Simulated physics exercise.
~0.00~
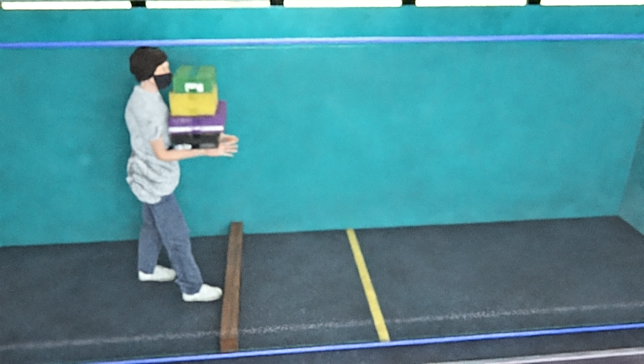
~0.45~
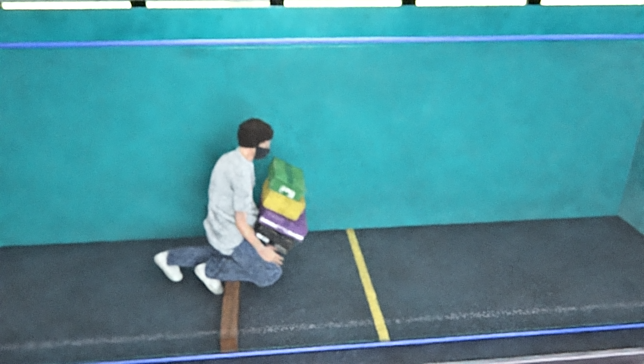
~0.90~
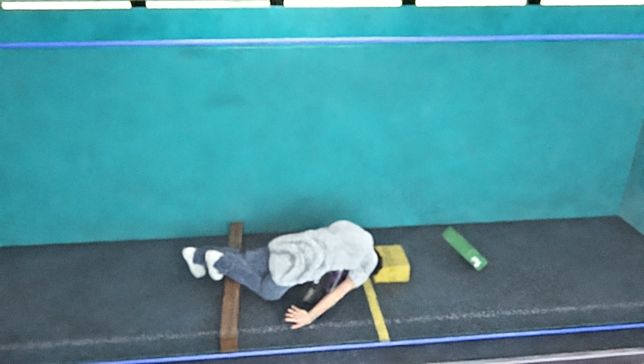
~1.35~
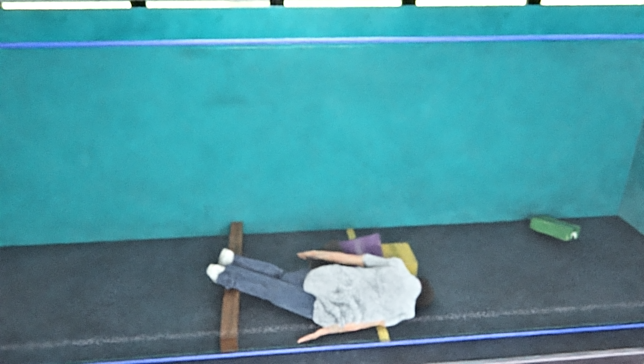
On a tram floor, a passenger topples forward over a rail, spills boxes and lies flat.
